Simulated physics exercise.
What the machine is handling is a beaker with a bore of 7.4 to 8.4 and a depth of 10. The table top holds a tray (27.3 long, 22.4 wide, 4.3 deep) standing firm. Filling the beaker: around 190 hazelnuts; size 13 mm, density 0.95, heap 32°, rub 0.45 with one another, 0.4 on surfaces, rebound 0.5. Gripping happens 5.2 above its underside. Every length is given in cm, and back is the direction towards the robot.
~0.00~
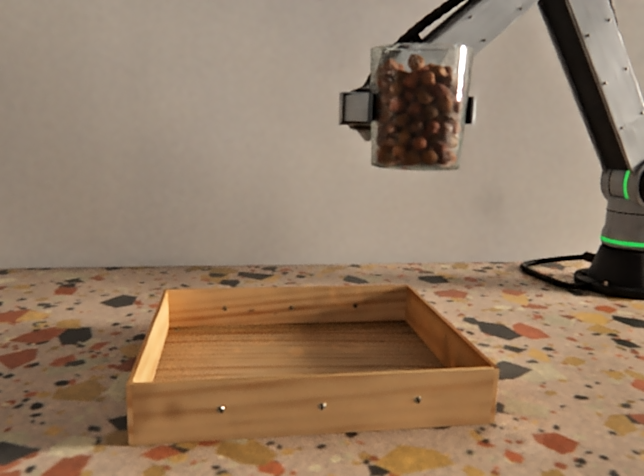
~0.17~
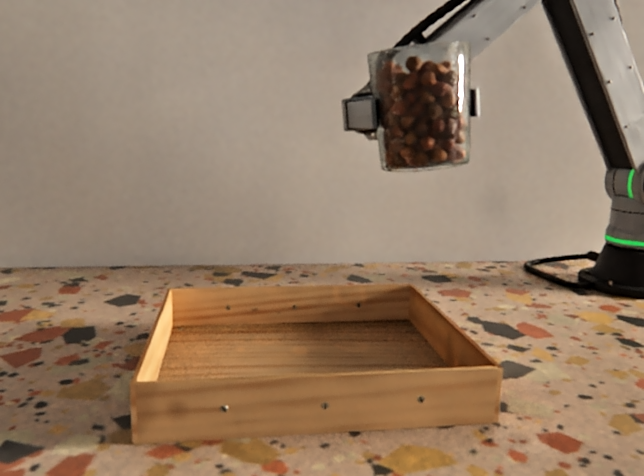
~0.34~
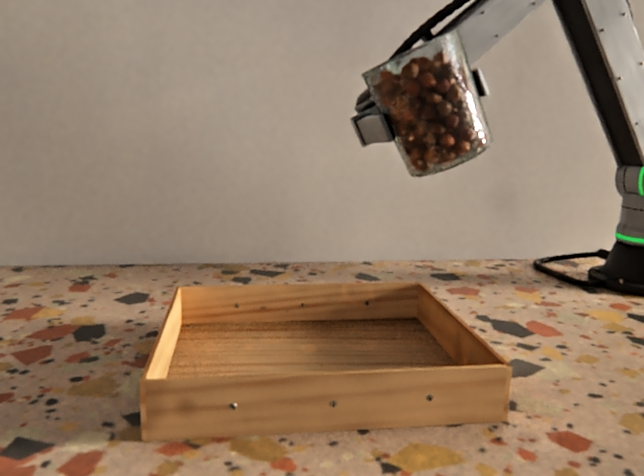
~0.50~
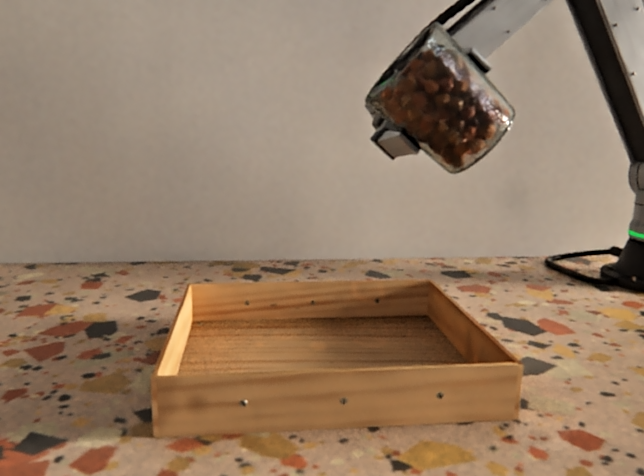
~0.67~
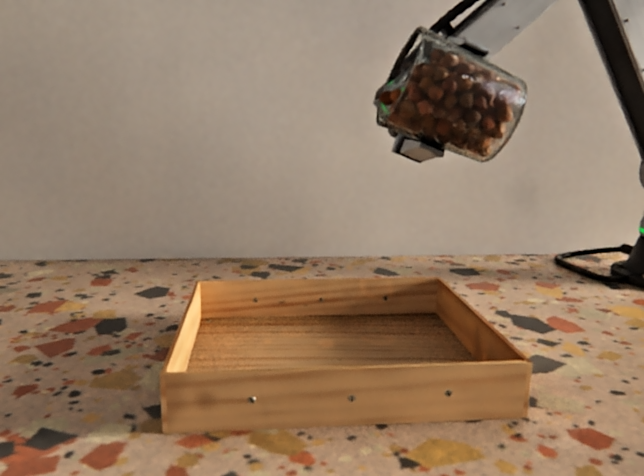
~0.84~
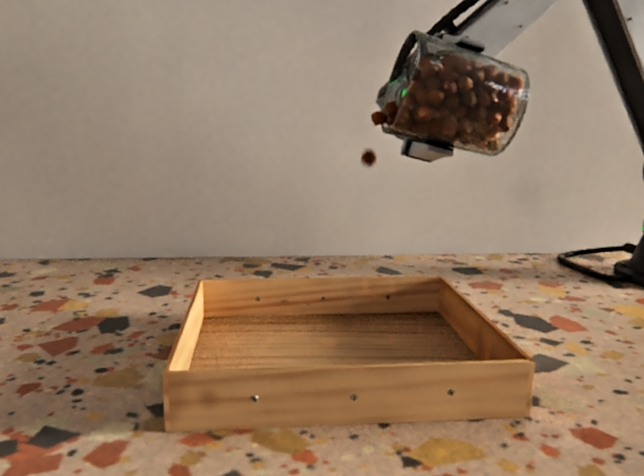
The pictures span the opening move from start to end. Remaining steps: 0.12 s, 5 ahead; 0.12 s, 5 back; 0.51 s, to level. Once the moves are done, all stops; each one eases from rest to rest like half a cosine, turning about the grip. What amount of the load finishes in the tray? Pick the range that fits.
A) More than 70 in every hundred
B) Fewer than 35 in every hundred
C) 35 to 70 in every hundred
Answer: C.
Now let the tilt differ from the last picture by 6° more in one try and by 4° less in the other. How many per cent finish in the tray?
About 60 per cent for the first try and 35 per cent for the second.
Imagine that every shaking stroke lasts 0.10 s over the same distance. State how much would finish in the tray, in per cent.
I'd expect close to 50 in a hundred.
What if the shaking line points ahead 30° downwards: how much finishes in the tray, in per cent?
Roughly 25 percent of it.
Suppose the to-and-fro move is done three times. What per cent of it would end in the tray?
Then roughly 75 percent.
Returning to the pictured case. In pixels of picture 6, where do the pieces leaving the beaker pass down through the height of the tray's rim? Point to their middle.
Look at roughly (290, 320) in the last picture.
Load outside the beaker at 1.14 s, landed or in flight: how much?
So far around 45 % is out.
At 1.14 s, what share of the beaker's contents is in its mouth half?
Roughly 50 %.
After 1.14 s, tilted 73° forward, highest piece 25 above the table; 102 in the beaker, 17 in the tray, 68 in flight or on a rim.
After 1.44 s, tilted 15° forward, highest piece 28 above the table; 96 in the beaker, 87 in the tray, 4 on the table or floor.
After 1.79 s, level, highest piece 26 above the table; 96 in the beaker, 86 in the tray, 5 on the table or floor.
After 2.84 s, level, highest piece 26 above the table; 96 in the beaker, 86 in the tray, 5 on the table or floor.
At rest, 96 in the beaker, 86 in the tray, 5 on the table or floor. That is 46 % in the tray.
